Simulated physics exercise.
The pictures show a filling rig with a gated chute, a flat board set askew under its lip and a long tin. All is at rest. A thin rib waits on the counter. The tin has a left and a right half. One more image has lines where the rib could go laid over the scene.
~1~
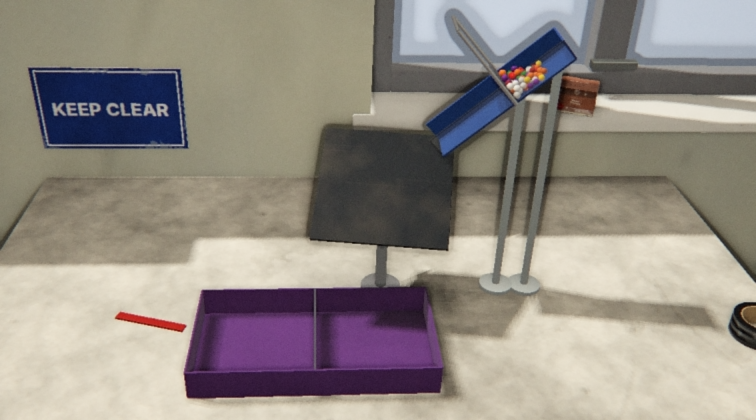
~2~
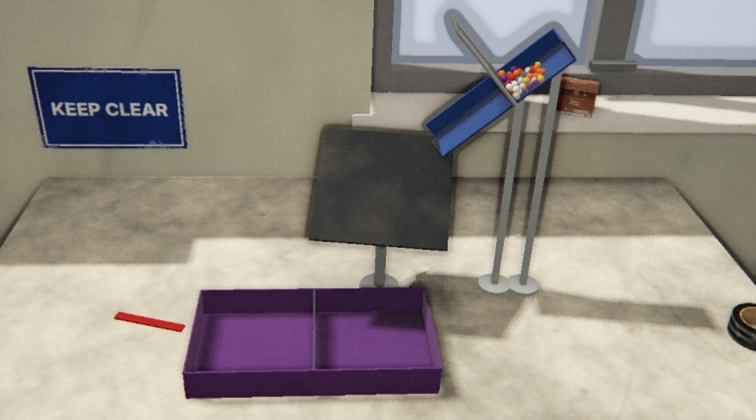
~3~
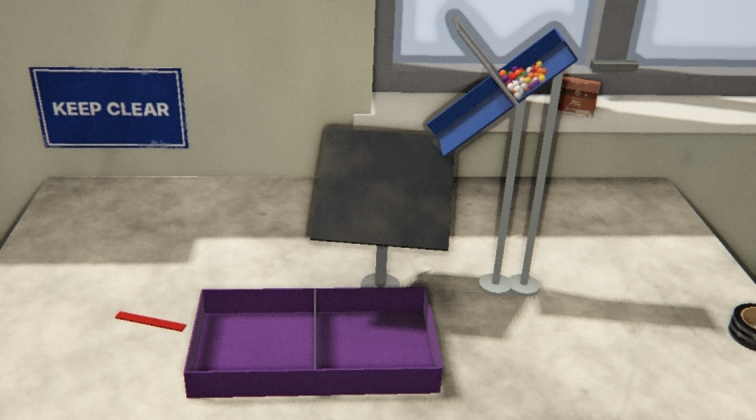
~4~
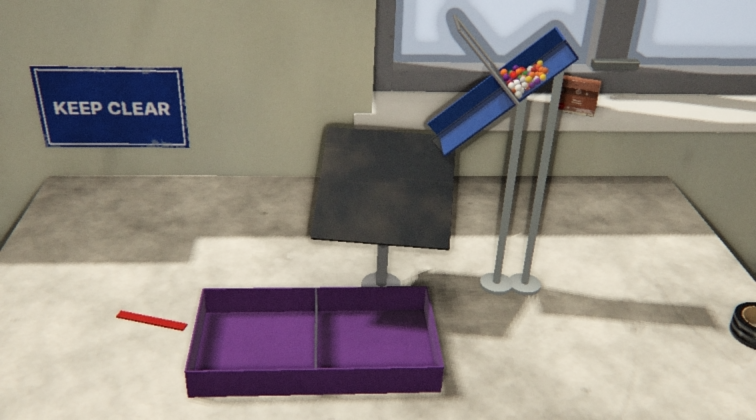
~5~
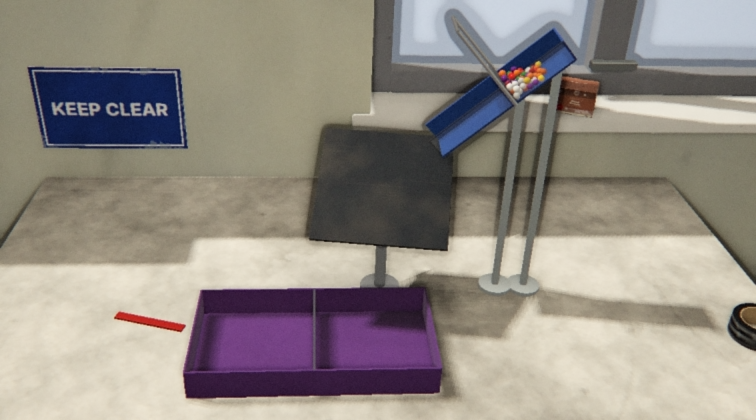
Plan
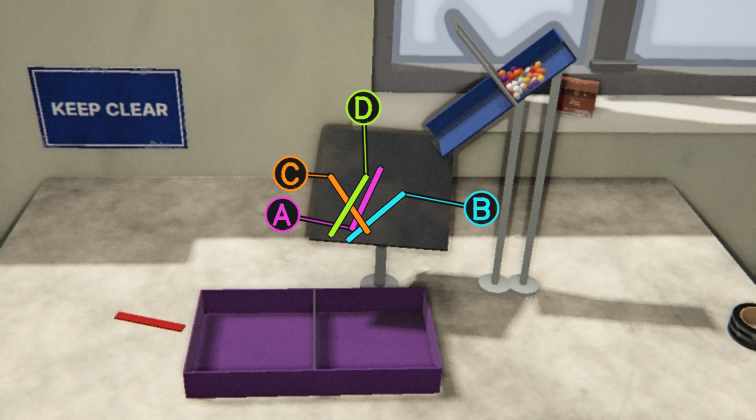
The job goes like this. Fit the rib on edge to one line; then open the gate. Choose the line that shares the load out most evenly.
D.
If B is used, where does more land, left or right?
Left.
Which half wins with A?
More lands on the right.
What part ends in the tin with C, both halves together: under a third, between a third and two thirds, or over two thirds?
Over two thirds.
On the marked copy, line A from (380, 169) to (352, 228); line B from (402, 193) to (348, 239); line C from (330, 176) to (367, 231); line D from (366, 176) to (331, 234).
If A is chosen, of what is caught, about a tenth in the left half, almost all in the right.
If B is chosen, of what is caught, the larger part in the left half, roughly a quarter in the right.
If C is chosen, of what is caught, about a tenth in the left half, almost all in the right.
If D is chosen, of what is caught, roughly half in the left half, roughly half in the right.
